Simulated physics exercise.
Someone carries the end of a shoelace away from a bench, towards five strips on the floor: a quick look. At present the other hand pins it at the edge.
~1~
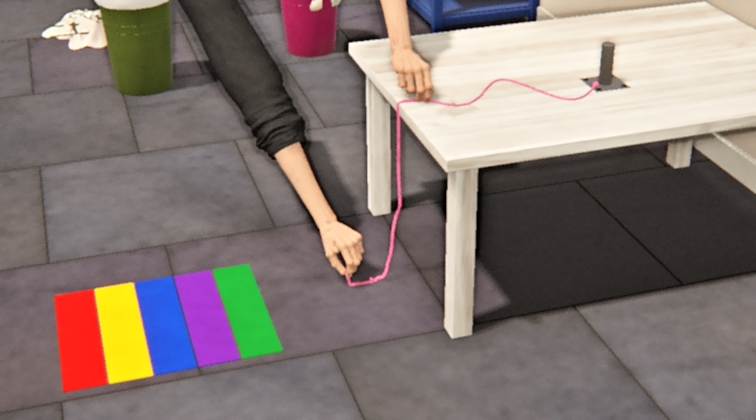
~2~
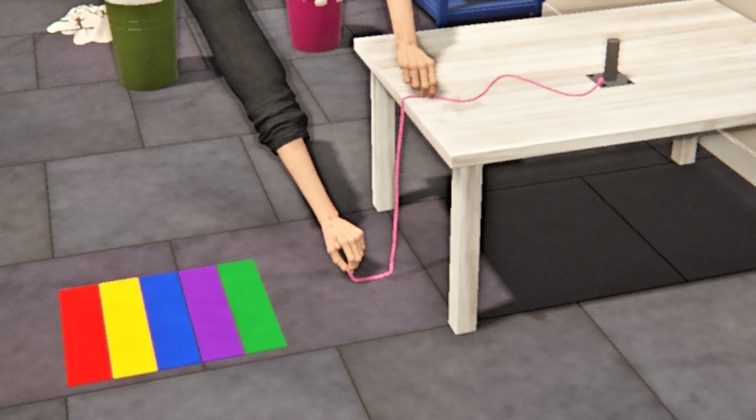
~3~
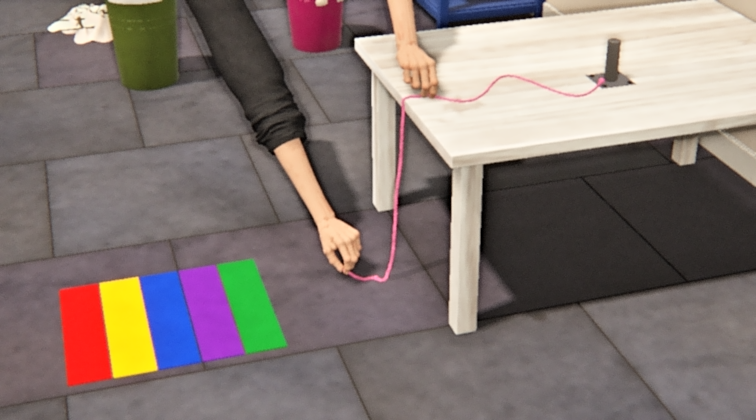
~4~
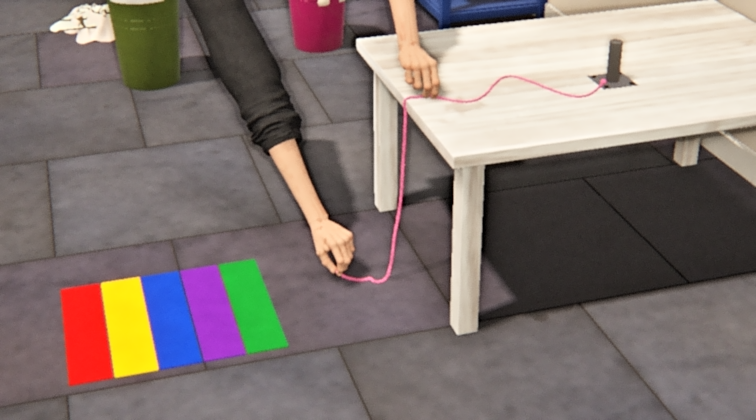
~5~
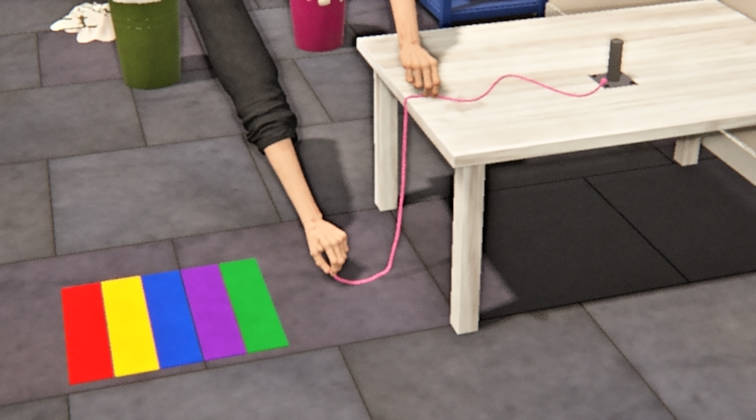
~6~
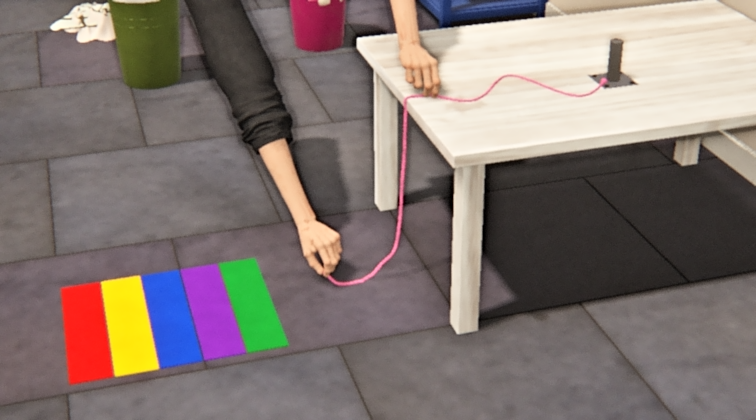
At the start, one hand presses a pink cord at the edge of a pale wooden table while the other holds its end near the floor, right of five coloured strips. The lower hand then shifts slightly left, drawing the cord's end a little closer to the green strip as the upper hand stays put.
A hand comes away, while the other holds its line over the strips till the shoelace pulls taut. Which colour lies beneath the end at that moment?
Yellow.
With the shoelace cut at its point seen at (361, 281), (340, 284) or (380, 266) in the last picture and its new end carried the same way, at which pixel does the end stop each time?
Try 1: About (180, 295). Try 2: About (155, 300). Try 3: About (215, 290).
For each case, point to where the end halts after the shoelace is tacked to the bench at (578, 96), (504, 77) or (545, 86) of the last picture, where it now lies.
First try near (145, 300), second near (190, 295), third near (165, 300).
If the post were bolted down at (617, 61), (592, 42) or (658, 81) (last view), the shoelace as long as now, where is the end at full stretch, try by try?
Around (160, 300), then (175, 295), then (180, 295).
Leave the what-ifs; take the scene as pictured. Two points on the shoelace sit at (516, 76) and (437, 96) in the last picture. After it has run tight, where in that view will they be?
They go to (479, 92) and to (366, 129).
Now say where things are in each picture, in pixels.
The first frame shows end (346, 273); green (256, 338); purple (214, 345); blue (172, 353); yellow (128, 361); red (83, 369).
The second frame shows end (348, 269); shoelace through (586, 94) (517, 77) (475, 99) (403, 111) (397, 193) (392, 265).
The third frame shows end (344, 270).
The fourth frame shows end (337, 271); shoelace through (589, 95) (520, 78) (477, 100) (405, 111) (401, 193) (391, 265).
The fifth frame shows end (331, 272).
The sixth frame shows end (324, 273); shoelace through (589, 94) (520, 77) (477, 99) (406, 111) (402, 192) (384, 261).
A little later, end near (194, 294); over purple.
Next, end near (151, 301); over blue.
When it is tight, end near (126, 305); over yellow. The yellow one.
